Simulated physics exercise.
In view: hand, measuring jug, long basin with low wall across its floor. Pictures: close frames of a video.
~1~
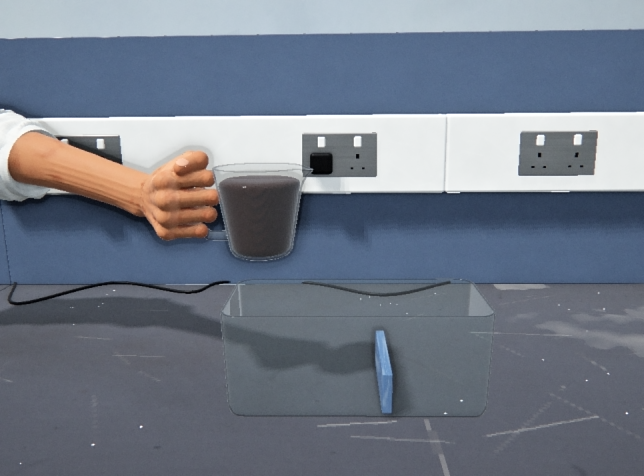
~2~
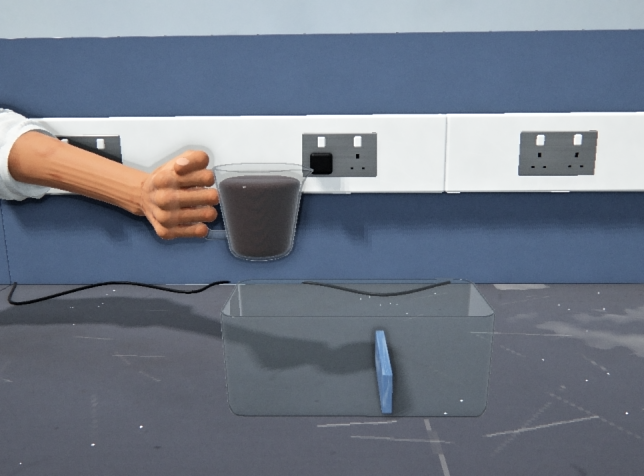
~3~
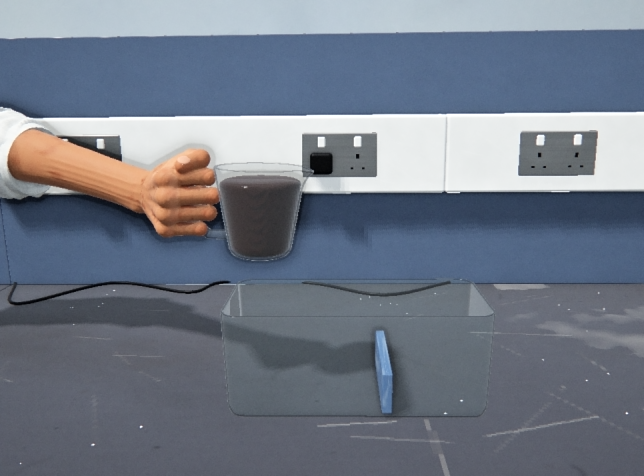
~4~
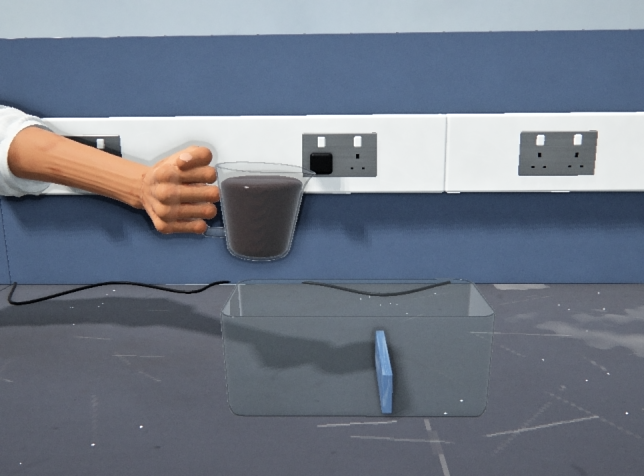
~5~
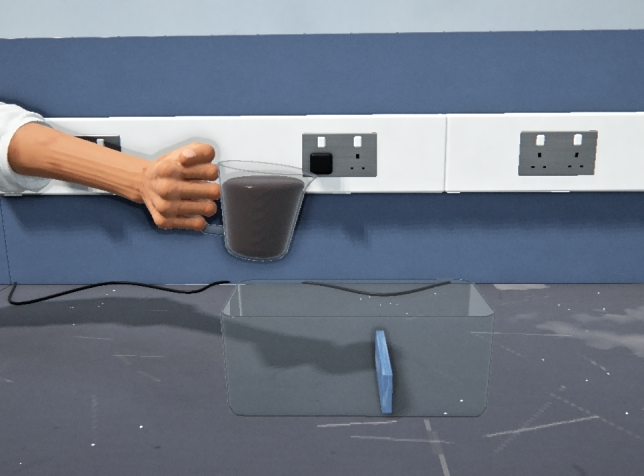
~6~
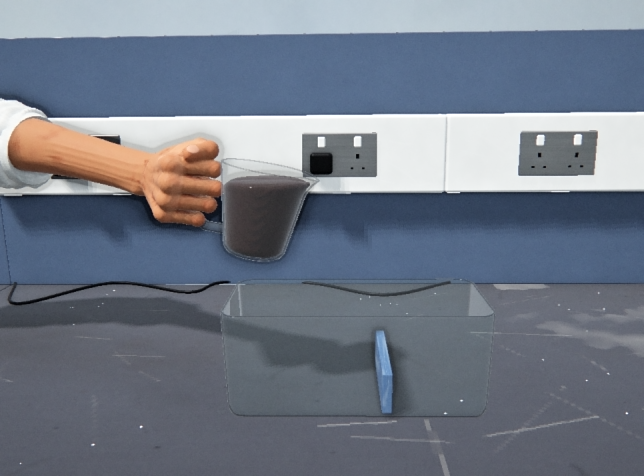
A hand with a white sleeve reaches in from the left, holding a clear jug of dark coffee above a long, low transparent basin with a small blue wall across its floor. Seen from the front, the scratched grey surface meets a blue wall with a white strip of grey sockets, a black cable lying at left. The jug begins upright, then leans slightly rightward while the view stays still.
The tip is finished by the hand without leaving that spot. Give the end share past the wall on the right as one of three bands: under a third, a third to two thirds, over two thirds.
The end share is under a third.
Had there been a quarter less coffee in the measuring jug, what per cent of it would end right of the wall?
Near 0 parts in a hundred.
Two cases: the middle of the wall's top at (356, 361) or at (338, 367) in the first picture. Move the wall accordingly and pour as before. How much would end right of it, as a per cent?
75 % then 90 %, approximately.
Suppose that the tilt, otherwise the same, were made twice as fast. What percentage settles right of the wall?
Roughly 10 percent.
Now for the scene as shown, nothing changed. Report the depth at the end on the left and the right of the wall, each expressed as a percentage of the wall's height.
The left reads 30 in a hundred and the right 10 in a hundred.
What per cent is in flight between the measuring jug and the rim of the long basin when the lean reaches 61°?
It works out to about 15 percent.
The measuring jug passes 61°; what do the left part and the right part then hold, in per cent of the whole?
Roughly 10 % on the left side and 0 % on the right side.
A moment on, the measuring jug is tipped part way and 73 per cent is still to pour, 10 is left of the wall and 1 right of it.
Next, the measuring jug is tipped on its side and 16 per cent is still to pour, 60 is left of the wall and 13 right of it.
Then the measuring jug is tipped right over and 0 per cent is still to pour, 85 is left of the wall and 15 right of it.
Later the measuring jug is tipped right over and 0 per cent is still to pour, 84 is left of the wall and 15 right of it.
At rest 84 per cent lies left of the wall, 15 right of it and 1 outside.
